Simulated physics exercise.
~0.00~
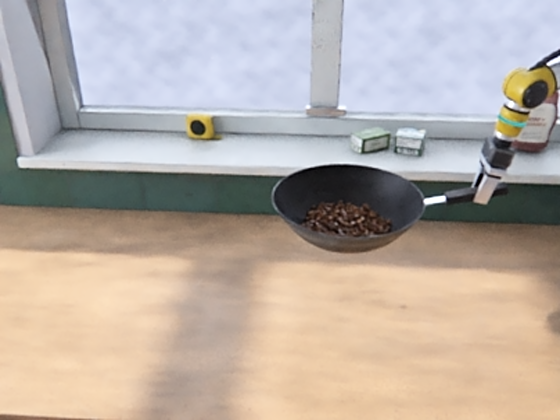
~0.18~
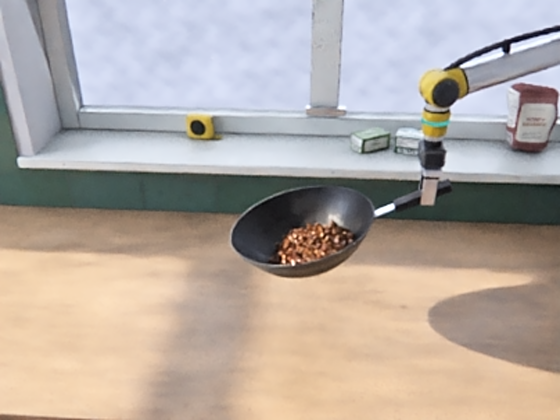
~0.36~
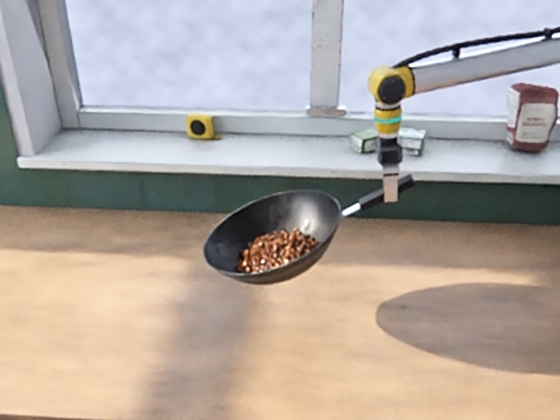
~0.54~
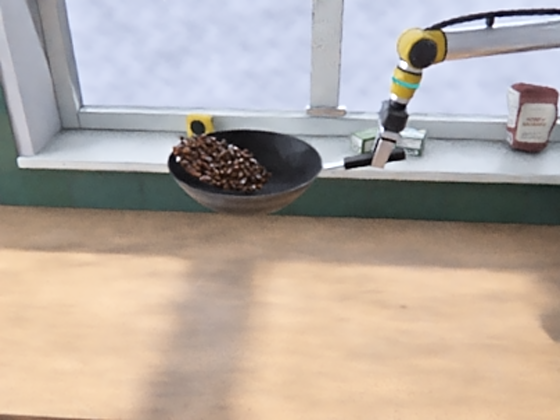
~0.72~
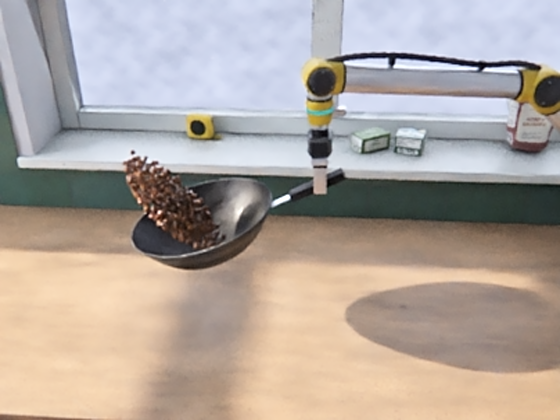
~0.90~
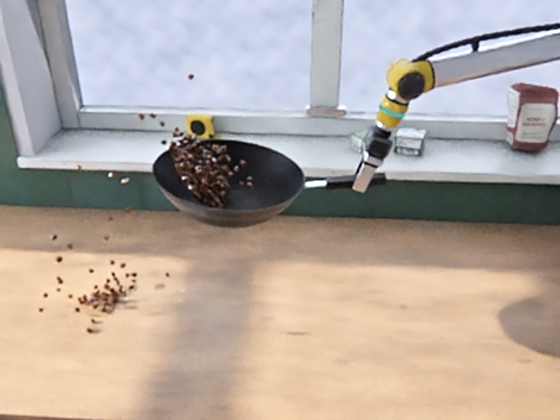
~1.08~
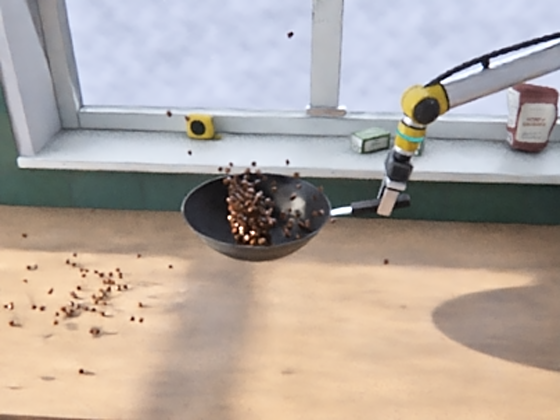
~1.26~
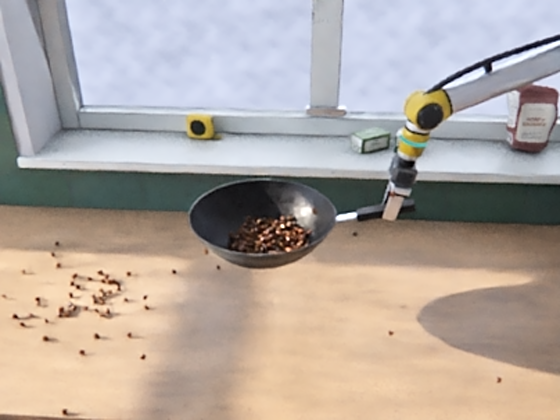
On a wooden counter beneath a window, a robot arm swung a dark wok of brown pellets leftward, dipped it and tossed them upward, scattering some across the counter on the left before drawing back right and holding the wok level with most still inside.
